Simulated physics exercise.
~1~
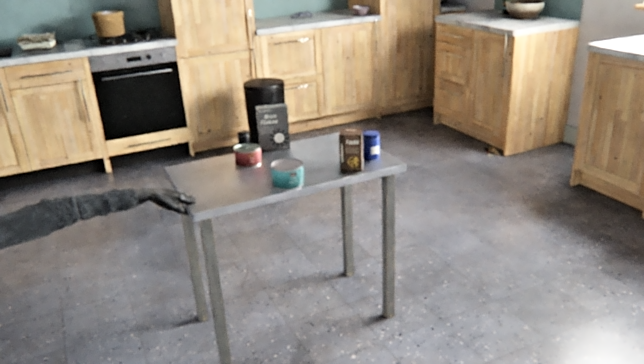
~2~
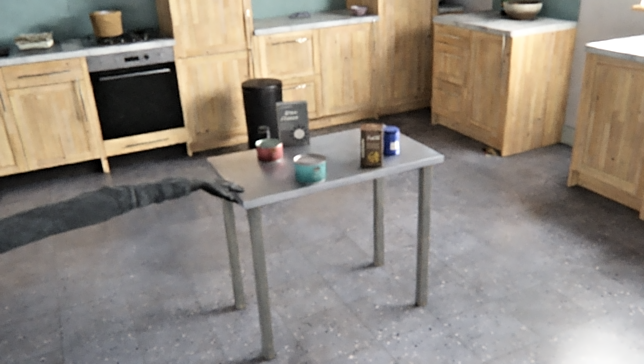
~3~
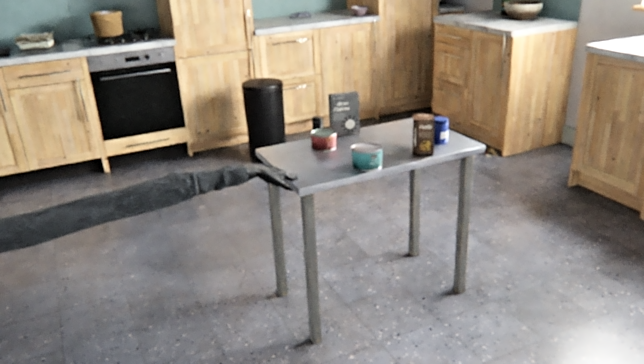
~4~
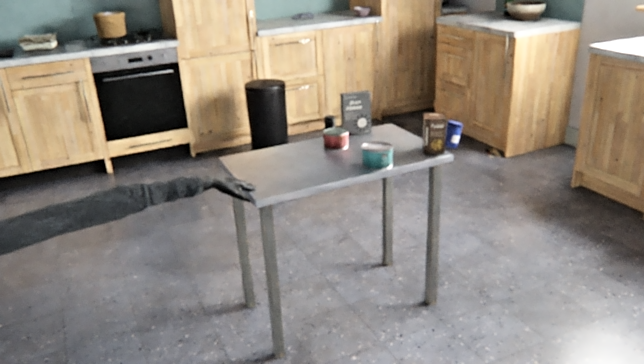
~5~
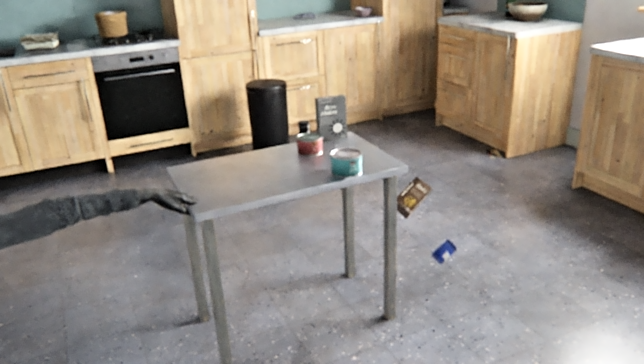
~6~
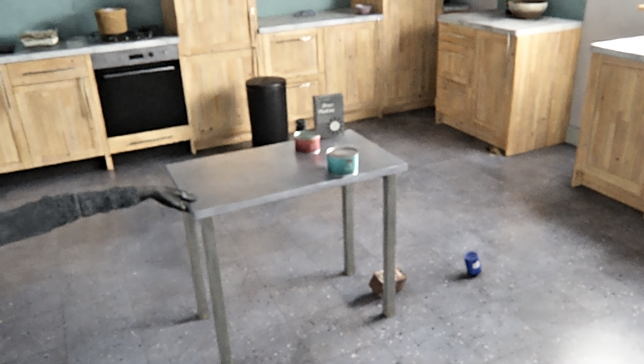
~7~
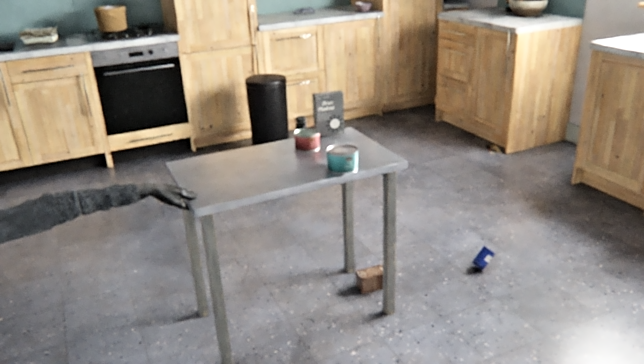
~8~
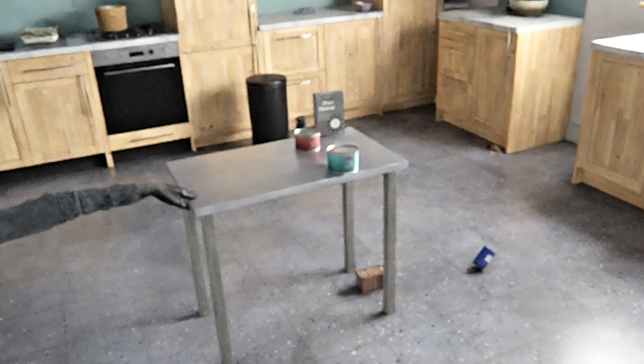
A dark-sleeved arm pushed a small grey table to the right across a kitchen floor, then jerked it back left, sending the blue jar and brown carton off the right edge to the floor while the tubs and grey packet stayed upright on top.
